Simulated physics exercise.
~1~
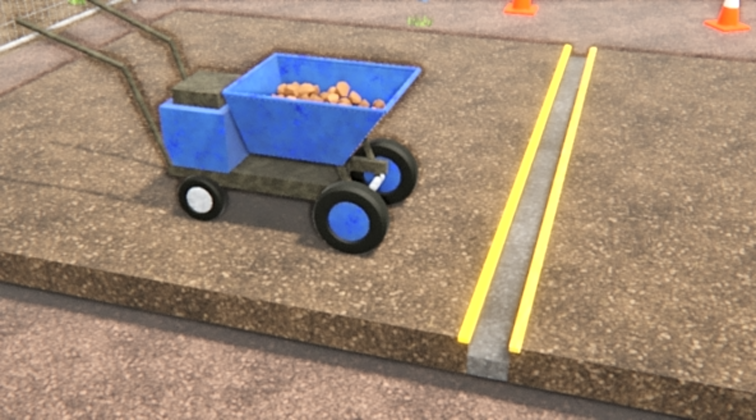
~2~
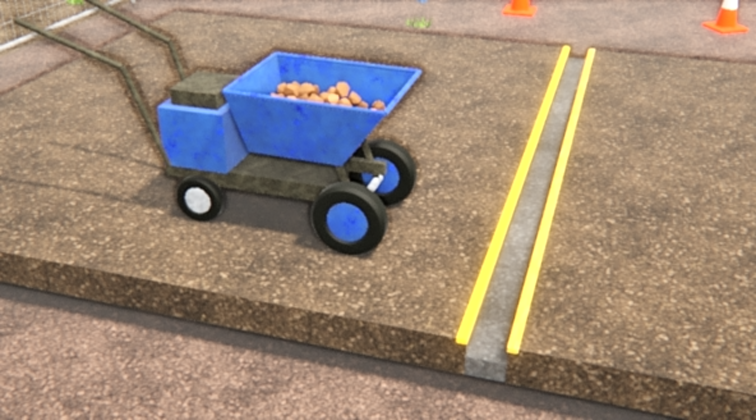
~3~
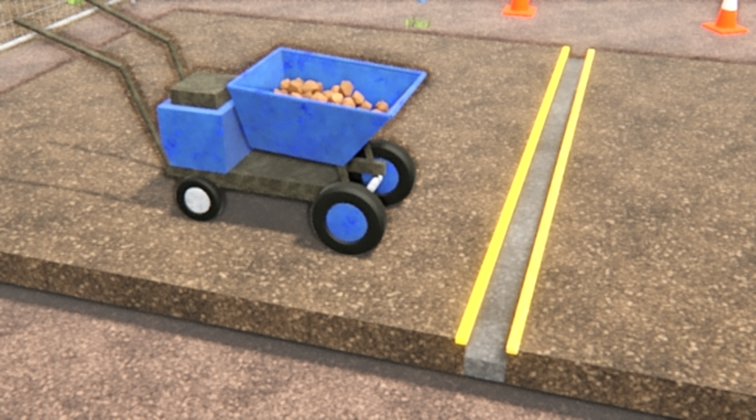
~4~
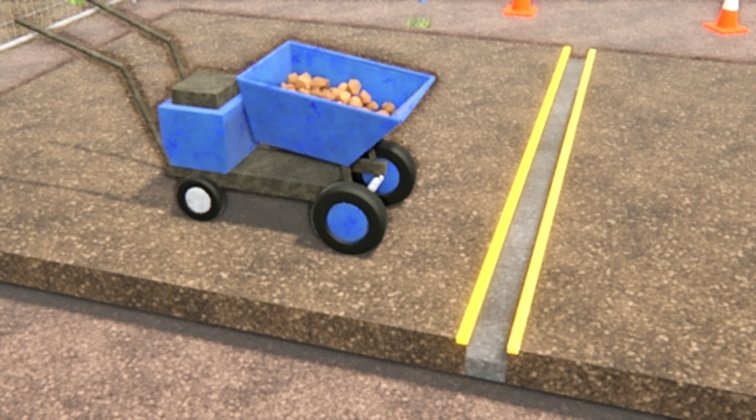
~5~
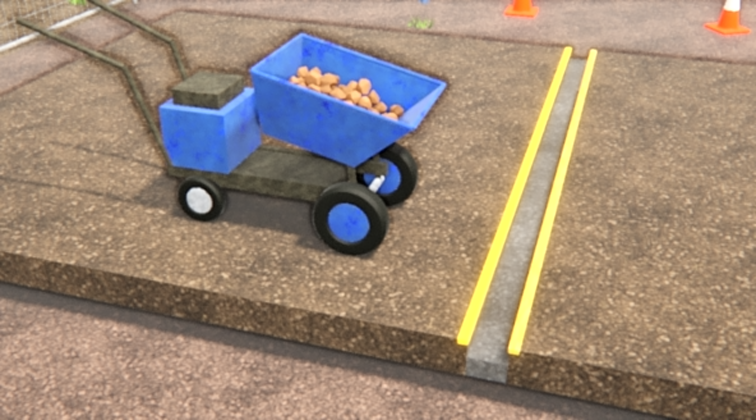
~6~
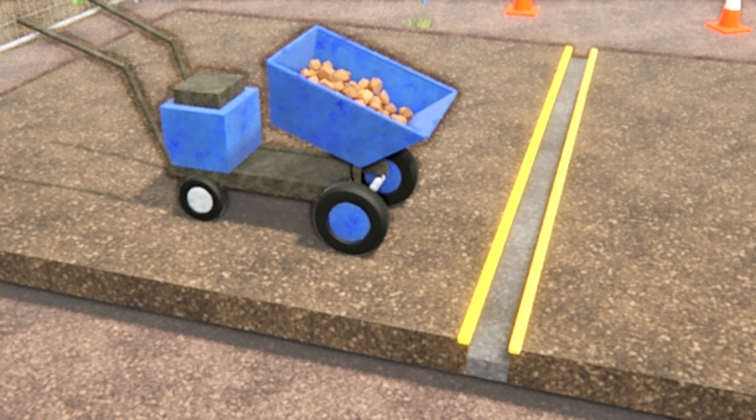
To begin with, a blue powered barrow loaded with brown clods stands on a raised pad, its skip level, left of a narrow trench edged with yellow strips. The skip then tilts forward, slightly at first and then clearly, its rear rising while the wheels stay in place.
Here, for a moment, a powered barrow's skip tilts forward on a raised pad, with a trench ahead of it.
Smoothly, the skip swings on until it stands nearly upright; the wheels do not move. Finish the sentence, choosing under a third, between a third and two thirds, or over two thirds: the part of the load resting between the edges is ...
The part between the edges is between a third and two thirds of the load.
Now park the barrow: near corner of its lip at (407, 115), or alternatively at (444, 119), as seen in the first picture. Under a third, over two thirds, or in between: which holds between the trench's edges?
At spot one the answer is between a third and two thirds, and at spot two it is under a third.
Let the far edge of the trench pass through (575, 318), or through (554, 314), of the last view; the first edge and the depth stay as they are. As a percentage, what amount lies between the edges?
Lab note: Try one 90 per cent, try two 80 per cent.
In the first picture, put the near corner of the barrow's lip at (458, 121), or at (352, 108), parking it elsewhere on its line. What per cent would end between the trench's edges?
Close to 0 in a hundred, and close to 40 in a hundred.
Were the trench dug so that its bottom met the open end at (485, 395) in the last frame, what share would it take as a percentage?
It lands somewhere near 80 percent.
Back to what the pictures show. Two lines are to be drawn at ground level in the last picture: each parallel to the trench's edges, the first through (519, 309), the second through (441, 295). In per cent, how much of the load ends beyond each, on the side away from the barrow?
First some 30, then 100 per cent.
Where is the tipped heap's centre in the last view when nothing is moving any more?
(522, 245).
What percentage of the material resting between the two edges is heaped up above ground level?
About 45 in a hundred.
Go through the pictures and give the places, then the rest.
Lip of the skip near (384, 112), level; top of the load near (317, 108), clay clods; first edge of the trench near (478, 299); far edge near (525, 308), the trench under half as wide as the skip, and about half as deep as wide, in the first frame.
Lip of the skip near (385, 114), level; top of the load near (317, 108), in the second frame.
Lip of the skip near (390, 117), tipped barely; top of the load near (308, 98), in the third frame.
Lip of the skip near (400, 121), tipped a little; top of the load near (315, 94), in the fourth frame.
Lip of the skip near (412, 129), tipped a little; top of the load near (312, 92), in the fifth frame.
Lip of the skip near (425, 137), tipped clearly; top of the load near (314, 84); first edge of the trench near (478, 301); far edge near (525, 309), in the sixth frame.
Shortly afterwards, skip tipped steeply; the whole lot in the skip.
Next, skip tipped right over; the bulk in the skip; only a few short of the trench; a little in or heaped over the trench; only a few falling.
Some moments later, skip tipped right over; near a quarter in the skip; a little short of the trench; near half in or heaped over the trench; near a quarter beyond it.
In the end, skip tipped right over; only a few in the skip; near a quarter short of the trench; near half in or heaped over the trench; near a quarter beyond it.
